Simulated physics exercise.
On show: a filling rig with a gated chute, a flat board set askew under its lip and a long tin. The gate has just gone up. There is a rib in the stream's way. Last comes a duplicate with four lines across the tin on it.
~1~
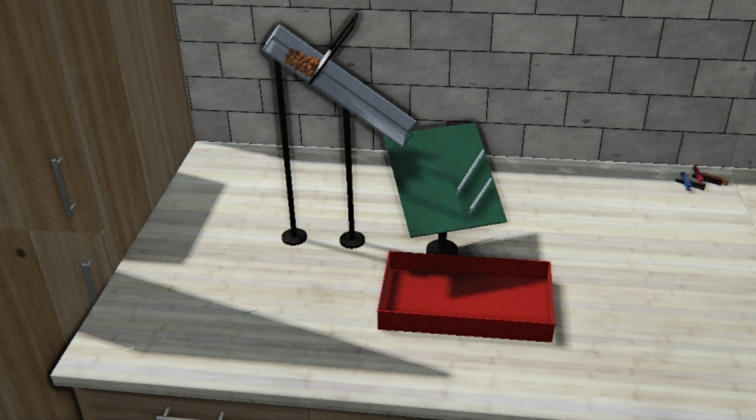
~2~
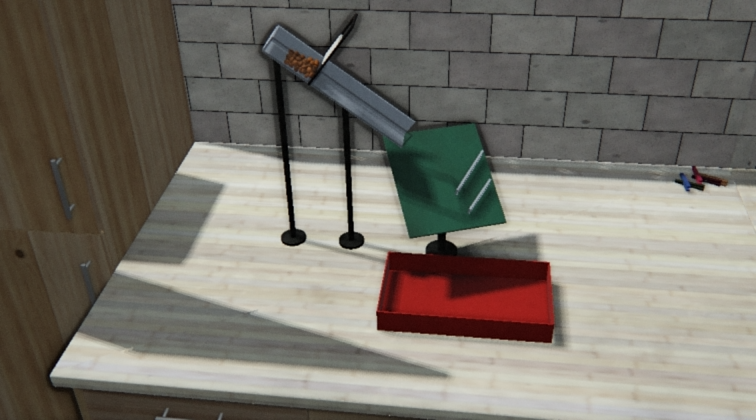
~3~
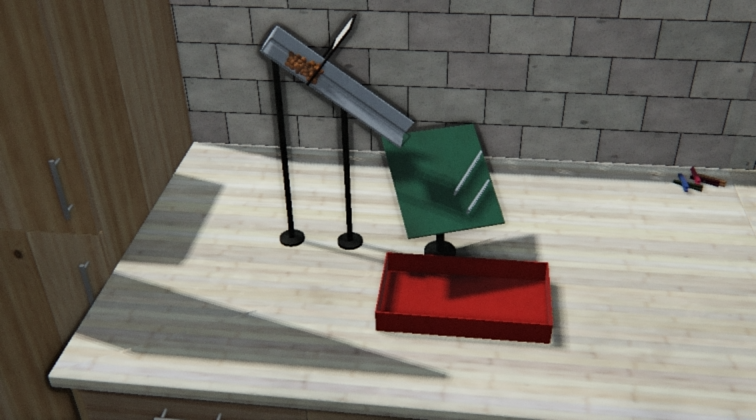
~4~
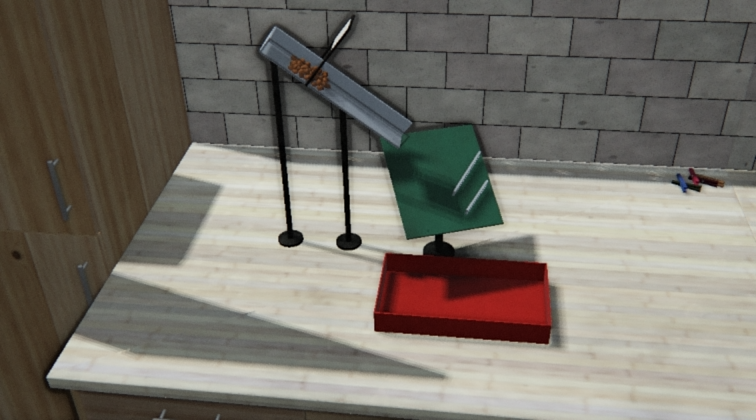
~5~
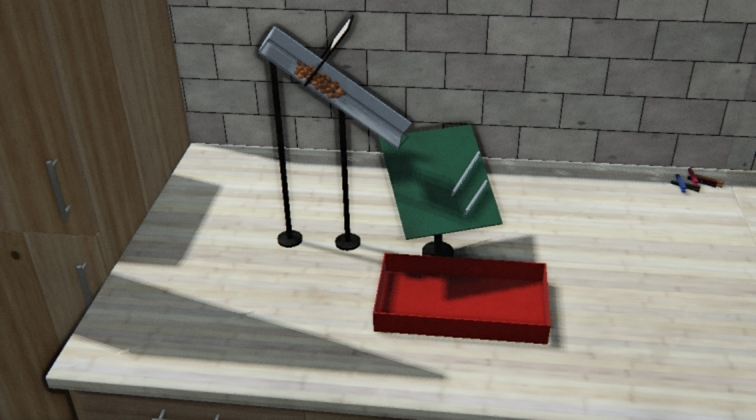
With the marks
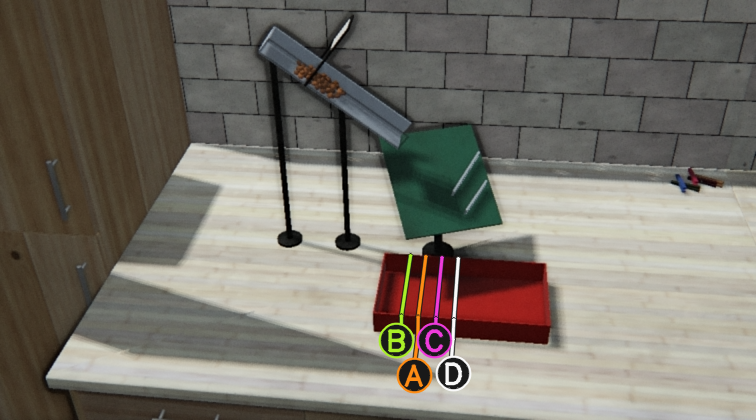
Brown bits slid a short way down a sloping grey chute after the dark gate across it lifted, while the tilted green board and the empty red tray below stayed still on the counter.
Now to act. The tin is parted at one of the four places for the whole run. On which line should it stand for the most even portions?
D.
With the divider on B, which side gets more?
More lands on the right.
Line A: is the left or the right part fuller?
More lands on the right.
On the marked copy, line A crosses the front rim at (418, 316); line B crosses the front rim at (401, 315); line C crosses the front rim at (436, 317); line D crosses the front rim at (453, 318).
For line A, of what is caught, not one piece on the left of the divider, every piece on the right.
For line B, of what is caught, not one piece on the left of the divider, every piece on the right.
For line C, of what is caught, not one piece on the left of the divider, every piece on the right.
For line D, of what is caught, roughly a quarter on the left of the divider, roughly two thirds on the right.
